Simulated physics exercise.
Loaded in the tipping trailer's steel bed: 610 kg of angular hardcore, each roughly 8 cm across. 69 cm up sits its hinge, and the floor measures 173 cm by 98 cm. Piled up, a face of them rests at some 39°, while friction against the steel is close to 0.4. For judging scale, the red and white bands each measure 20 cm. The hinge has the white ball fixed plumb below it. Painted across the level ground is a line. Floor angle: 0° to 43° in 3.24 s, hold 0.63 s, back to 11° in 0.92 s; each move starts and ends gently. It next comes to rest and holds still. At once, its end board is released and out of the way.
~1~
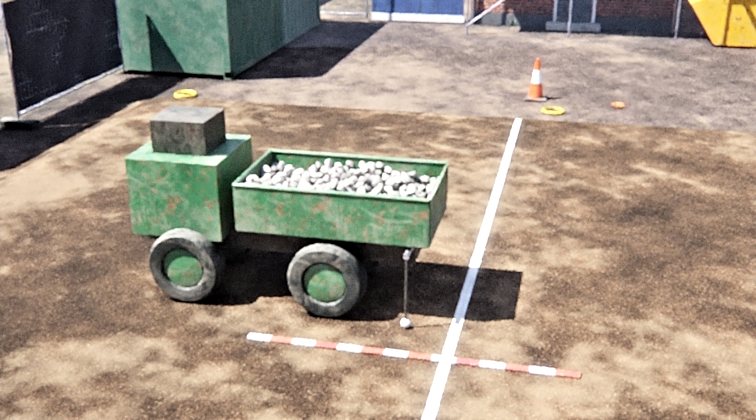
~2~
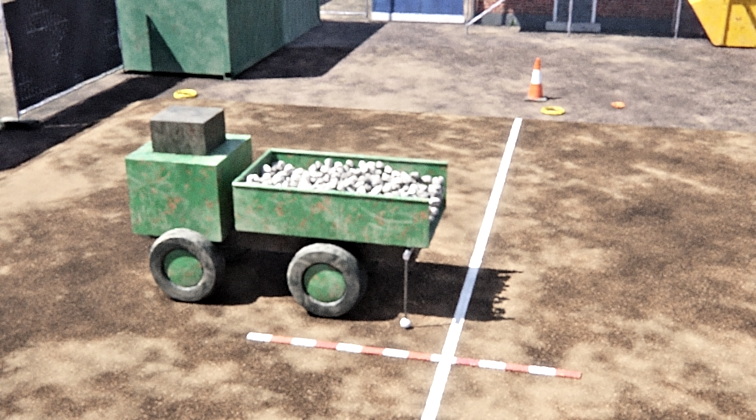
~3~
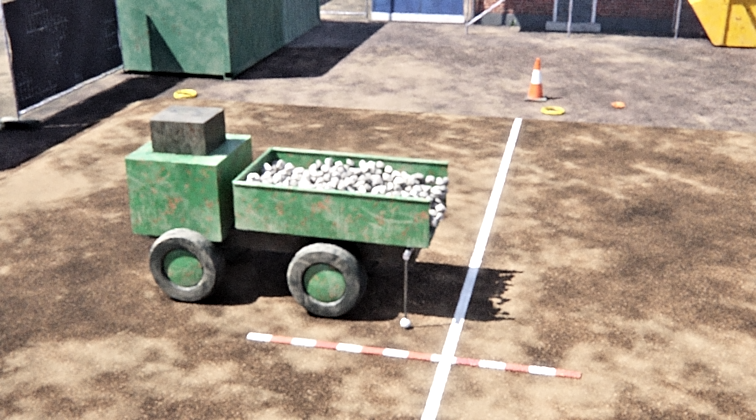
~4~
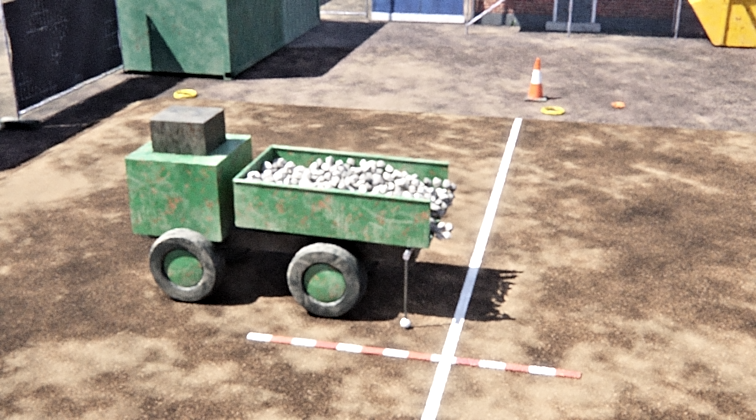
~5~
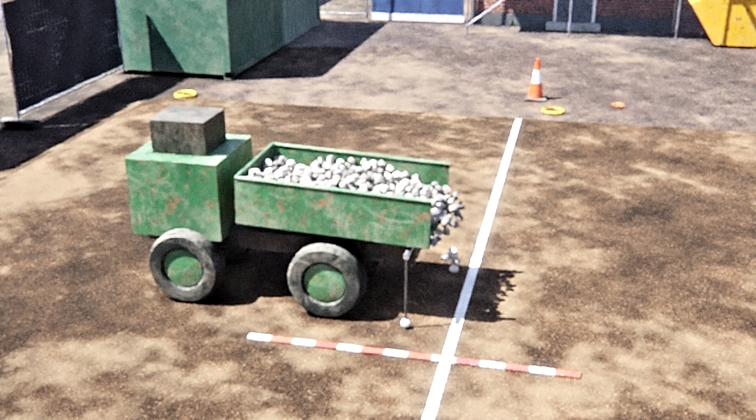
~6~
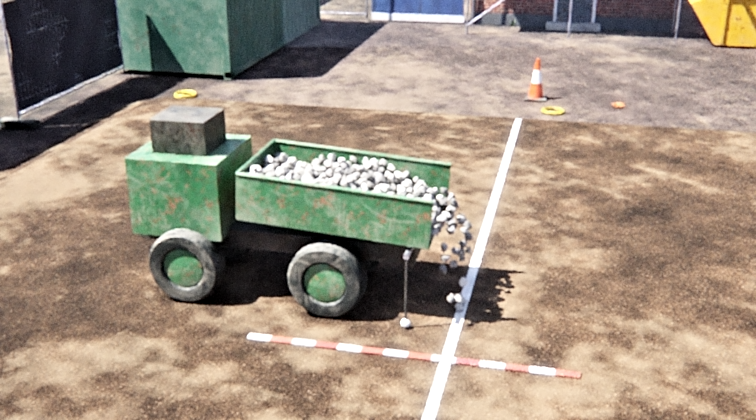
To begin with, a green trailer bed heaped with pale stones sits level beside a white line painted on brown ground. Its right end opens, and stones bulge out over the lip. The bed tilts up slightly at the left as a small stream of stones drops toward the ground.
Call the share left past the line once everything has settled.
Roughly 75 per cent.
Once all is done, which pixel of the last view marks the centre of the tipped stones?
The tipped stones centre close to (492, 297).
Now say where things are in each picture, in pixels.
Lip at (428, 248), floor tilted 0°, highest stones at (341, 169), in the first picture.
Lip at (428, 248), floor tilted 0°, highest stones at (342, 169), in the second picture.
The bed is at 1°, its lip at (428, 248); the top of the load is at (326, 168); 1 % has left, in the third picture.
Lip at (429, 248), floor tilted 1°, highest stones at (306, 166); 2 % has left, in the fourth picture.
Lip at (429, 248), floor tilted 3°, highest stones at (307, 164); 3 % has left, in the fifth picture.
The bed is at 4°, its lip at (429, 249); the top of the load is at (301, 162); 4 % has left, in the sixth picture.
A little later the floor is at 36°; 62 % in the bed, 16 % short of the line, 21 % past the line; the foremost stones are at (536, 315).
Then the floor is at 43°; 0 % in the bed, 24 % short of the line, 76 % past the line; the foremost stones are at (574, 308).
Later still the floor is at 11°; 0 % in the bed, 23 % short of the line, 77 % past the line; the foremost stones are at (601, 316).
In the end the floor is at 11°; 0 % in the bed, 23 % short of the line, 77 % past the line; the foremost stones are at (601, 316).
